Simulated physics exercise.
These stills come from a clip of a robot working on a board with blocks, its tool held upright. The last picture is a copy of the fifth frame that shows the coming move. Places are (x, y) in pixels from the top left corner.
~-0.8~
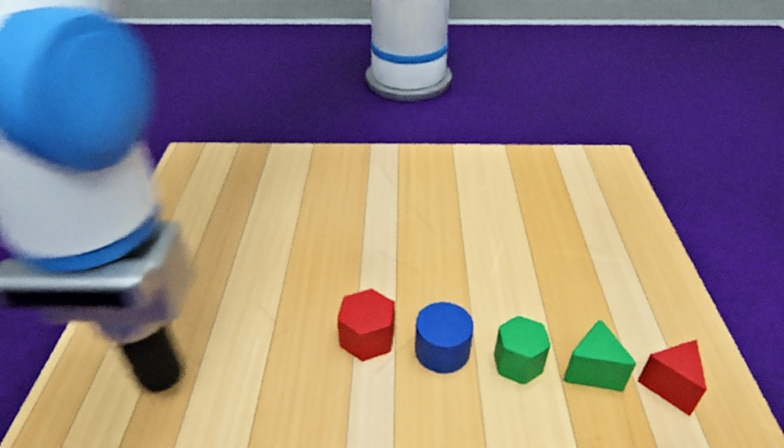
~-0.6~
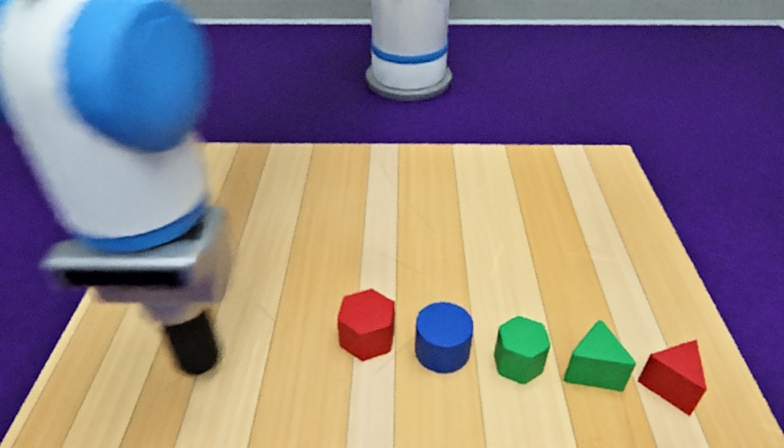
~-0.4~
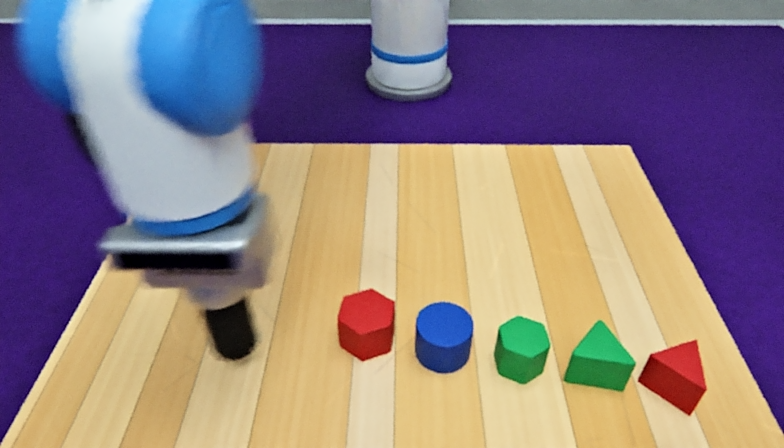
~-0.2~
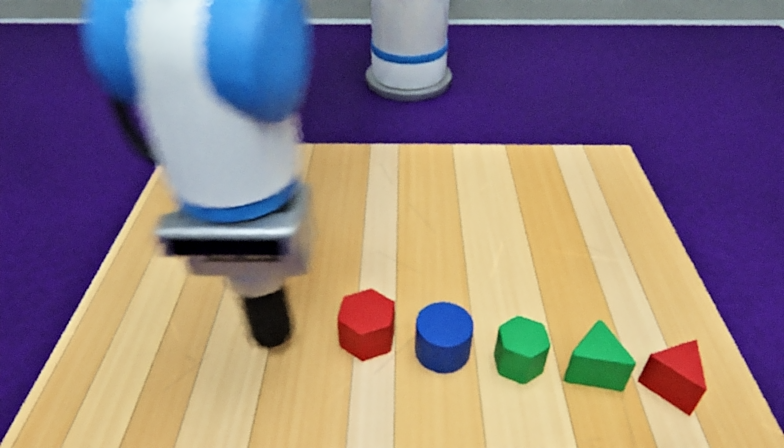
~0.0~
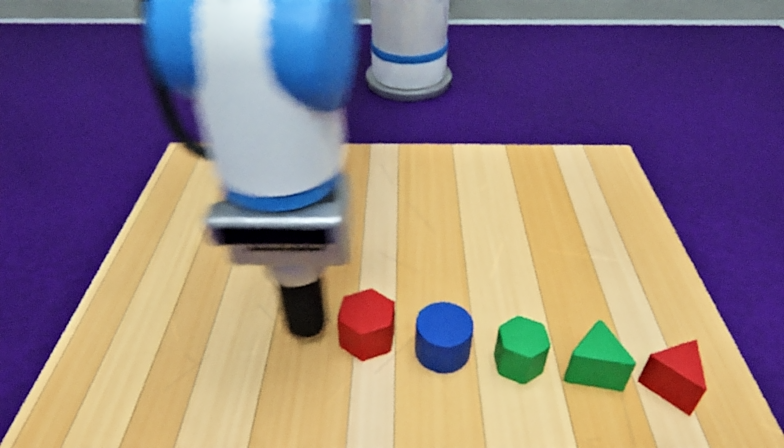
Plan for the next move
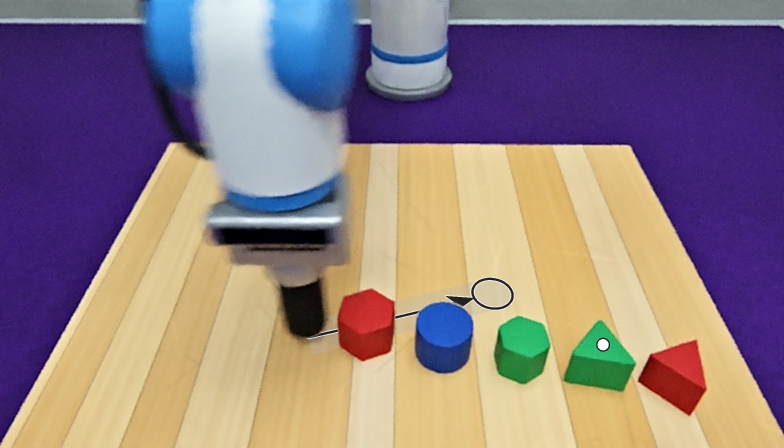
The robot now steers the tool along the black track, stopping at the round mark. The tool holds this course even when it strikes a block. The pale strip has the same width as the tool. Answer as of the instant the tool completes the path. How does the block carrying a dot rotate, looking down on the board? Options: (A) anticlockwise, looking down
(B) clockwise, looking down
I choose A.
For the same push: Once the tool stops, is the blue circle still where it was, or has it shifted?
It gets moved.
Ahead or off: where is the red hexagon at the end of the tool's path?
By then it is beside or behind the tool.
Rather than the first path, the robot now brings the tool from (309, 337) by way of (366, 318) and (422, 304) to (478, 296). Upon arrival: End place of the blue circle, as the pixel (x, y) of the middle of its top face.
If I read the scene right, the answer is (497, 351).
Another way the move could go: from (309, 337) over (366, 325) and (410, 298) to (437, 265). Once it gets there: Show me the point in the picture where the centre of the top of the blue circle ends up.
I'd say the blue circle ends with its top centre at (487, 334).
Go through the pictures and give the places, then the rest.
The first picture shows lower end of the tool (160, 375), tops of blocks, red hexagon (366, 310), blue circle (445, 323), green hexagon (525, 335), green triangular block (603, 345).
The second picture shows tool (199, 358), blocks as before.
The third picture shows tool (236, 344), blocks as before.
The fourth picture shows tool (272, 332), blocks as before.
The fifth picture shows tool (306, 323), red hexagon (366, 310), blue circle (445, 323), green hexagon (525, 335), green triangular block (603, 345).
The drawn path runs straight from (309, 337) to (492, 293); the dot is on the green triangular block.
On the path given first. One third of the way, tool (374, 308); red hexagon (422, 305), turned 20° clockwise; blue circle (472, 328).
Two thirds of the way, tool (437, 293); red hexagon (480, 306), turned 65° clockwise; blue circle (509, 347); green hexagon (563, 345); green triangular block (612, 349), turned 20° anticlockwise.
At the end, tool (495, 279); red hexagon (506, 303), turned 120° clockwise; blue circle (510, 352); green hexagon (564, 345); green triangular block (612, 349), turned 20° anticlockwise.
